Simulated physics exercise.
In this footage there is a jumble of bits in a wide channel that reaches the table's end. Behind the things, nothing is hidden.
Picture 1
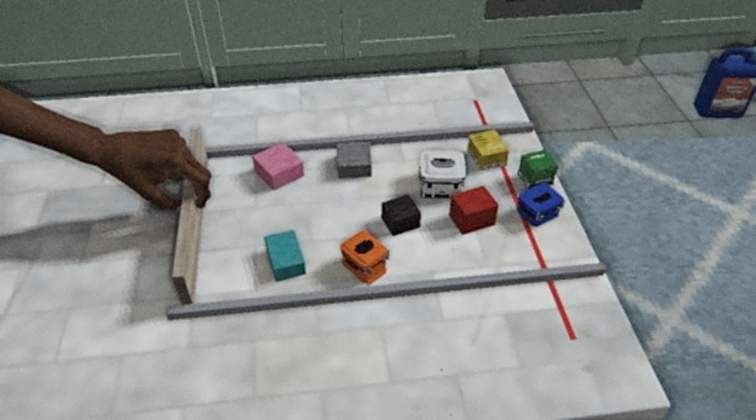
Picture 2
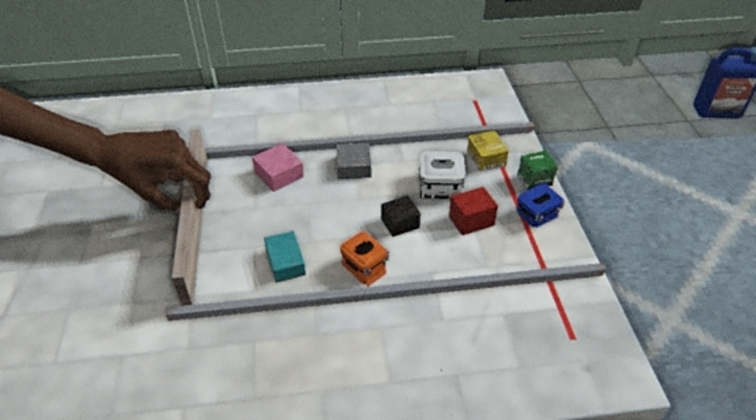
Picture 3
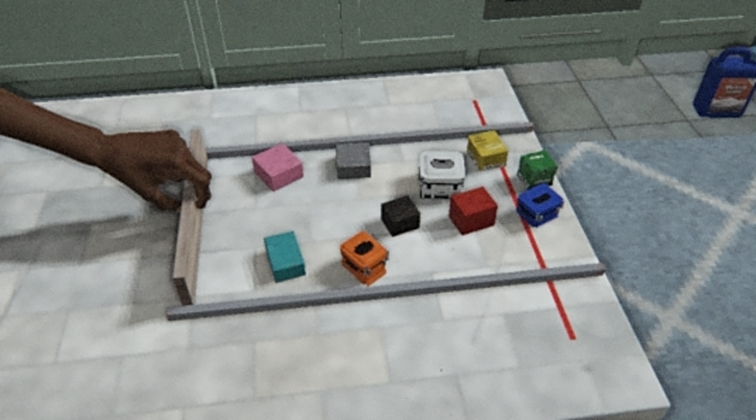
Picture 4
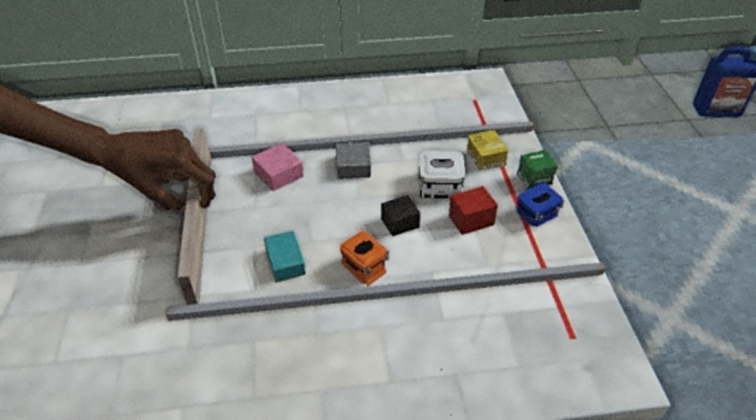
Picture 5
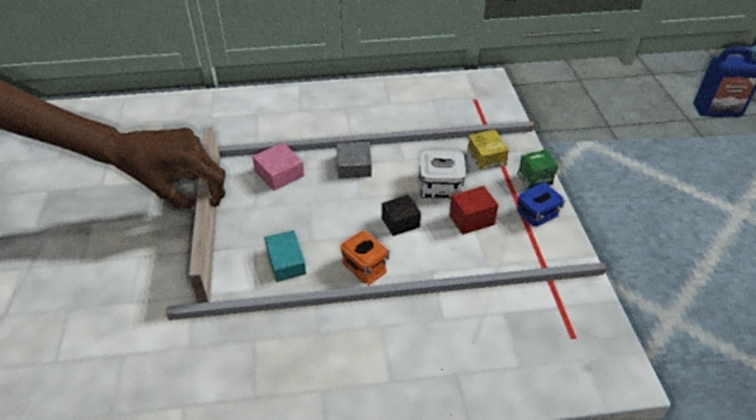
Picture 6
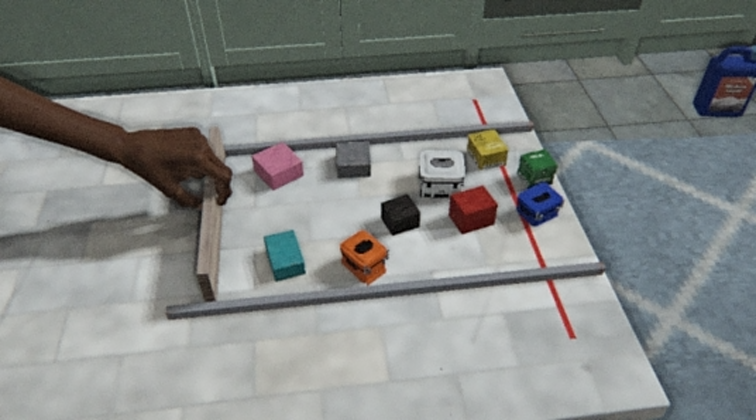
A hand at the left slides an upright wooden board a short way rightward along a pale marble-look tabletop, seen from above at an angle in a room with green cabinets. Between two grey rails sit pink, grey, teal, orange, black, white, red and yellow blocks and cases, with green and blue ones by a red line at right. These items and the camera stay still.
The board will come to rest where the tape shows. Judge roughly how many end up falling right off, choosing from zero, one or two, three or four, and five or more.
Pretty sure the pieces that leave the surface number three or four this time.
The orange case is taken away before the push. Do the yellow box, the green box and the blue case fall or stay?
So: The yellow box goes down, the green box goes down, the blue case goes down.
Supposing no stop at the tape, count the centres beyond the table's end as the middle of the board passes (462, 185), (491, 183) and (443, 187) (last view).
Over the end: 0, 3, 0.
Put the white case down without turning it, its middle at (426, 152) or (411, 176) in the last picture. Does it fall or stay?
In the two tries the white case ends up below and is not knocked off, in that order.
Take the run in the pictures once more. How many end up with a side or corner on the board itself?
3 of them.
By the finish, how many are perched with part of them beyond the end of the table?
In total, 3 of them.
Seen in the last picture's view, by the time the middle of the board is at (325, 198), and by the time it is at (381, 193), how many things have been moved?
By then 4, and later 6.
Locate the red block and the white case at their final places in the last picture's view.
Final positions - red block around (570, 201), white case around (555, 171).
Early on, none off yet; green box at rest near (537, 170); blue case at rest near (539, 206); yellow box at rest near (487, 150).
A while later, none off yet; green box at rest near (537, 170); blue case at rest near (539, 206); yellow box travelled a little near (498, 150).
Finally, the number that fall off is three or four; lost, grey block, yellow box, blue case and green box.
